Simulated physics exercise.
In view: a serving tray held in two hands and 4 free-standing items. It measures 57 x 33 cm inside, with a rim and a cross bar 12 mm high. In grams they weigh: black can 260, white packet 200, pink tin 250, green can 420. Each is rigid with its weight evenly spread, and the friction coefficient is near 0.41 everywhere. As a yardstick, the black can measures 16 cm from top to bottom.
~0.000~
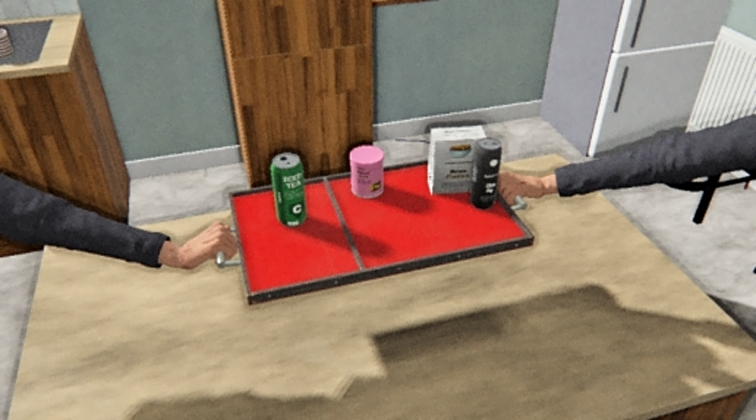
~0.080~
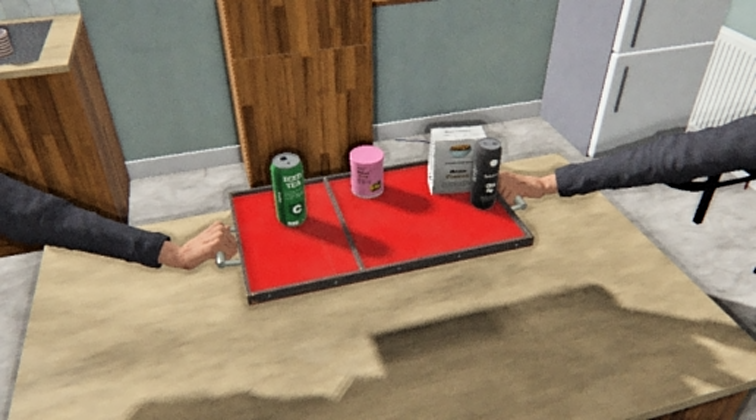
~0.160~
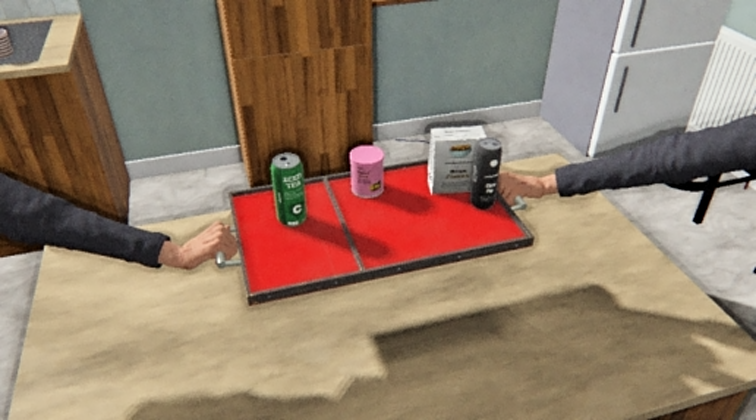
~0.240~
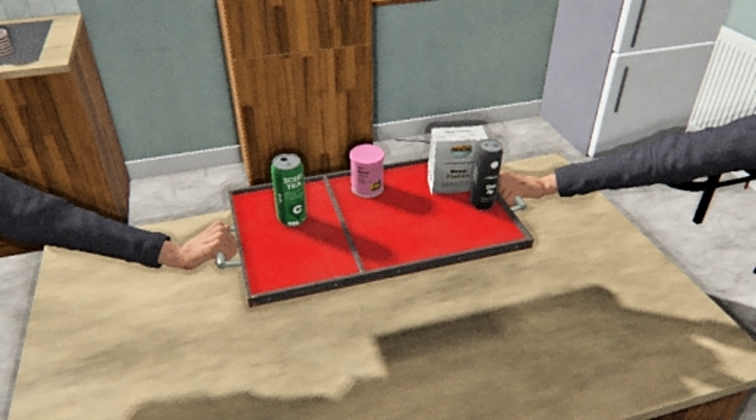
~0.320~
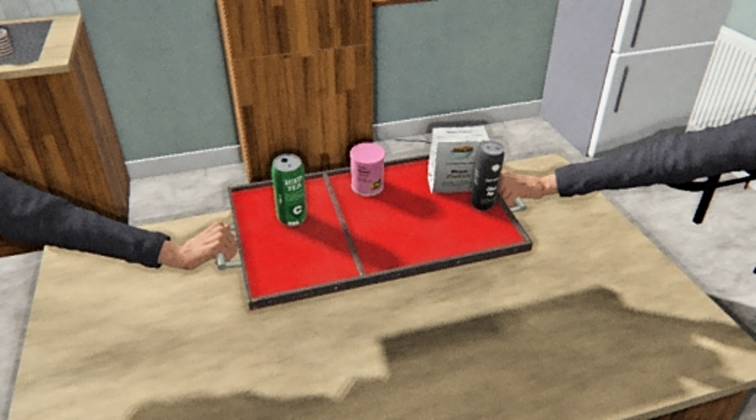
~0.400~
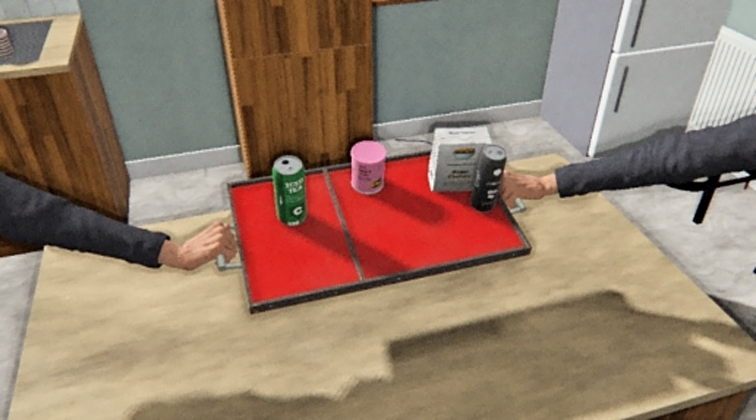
A bright red tray with a dark rim and a cross bar is gripped at both ends by two dark-sleeved hands over a wooden kitchen table, seen from above. A green can stands on the left, a pink tin near the middle, and a white packet beside a black can on the right. The tray starts level, then its near edge dips slightly, the items leaning with it, while the view stays still.
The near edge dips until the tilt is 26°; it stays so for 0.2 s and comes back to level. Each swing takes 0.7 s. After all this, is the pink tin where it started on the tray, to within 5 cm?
The pink tin leaves its spot.
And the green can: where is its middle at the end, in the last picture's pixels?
Near (301, 247).
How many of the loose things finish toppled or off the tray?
That comes to 3.
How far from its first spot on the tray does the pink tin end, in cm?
About 19 cm.
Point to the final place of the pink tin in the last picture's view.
Around (393, 222).
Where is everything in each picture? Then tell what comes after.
The first picture shows tray level; pink tin (367, 172); black can (486, 175).
The second picture shows tray level; green can (289, 191); black can (486, 175).
The third picture shows tray level; white packet (456, 161); green can (289, 191).
The fourth picture shows tray at 2°, near edge down; black can (486, 176); white packet (457, 160).
The fifth picture shows tray at 5°, near edge down; green can (290, 192); black can (487, 178).
The sixth picture shows tray at 10°, near edge down; pink tin (368, 168); white packet (459, 160).
After 0.90 s, tray at 26°, near edge down; pink tin slid 3 cm near (375, 175); black can on its side; white packet tipped 43° from how it sat.
After 1.00 s, tray at 26°, near edge down; black can now off the tray; pink tin slid 6 cm near (378, 185); green can on its side.
After 1.20 s, tray at 22°, near edge down; pink tin slid 13 cm near (386, 212); white packet on its side; green can on its side.
After 1.40 s, tray at 10°, near edge down; pink tin slid 19 cm near (394, 228); white packet on its side; green can on its side.
At rest (2.2 s), off the tray, black can; tipped over on the tray, white packet and green can; not toppled but over 5 cm from the start, pink tin. In the last view, pink tin near (393, 222).
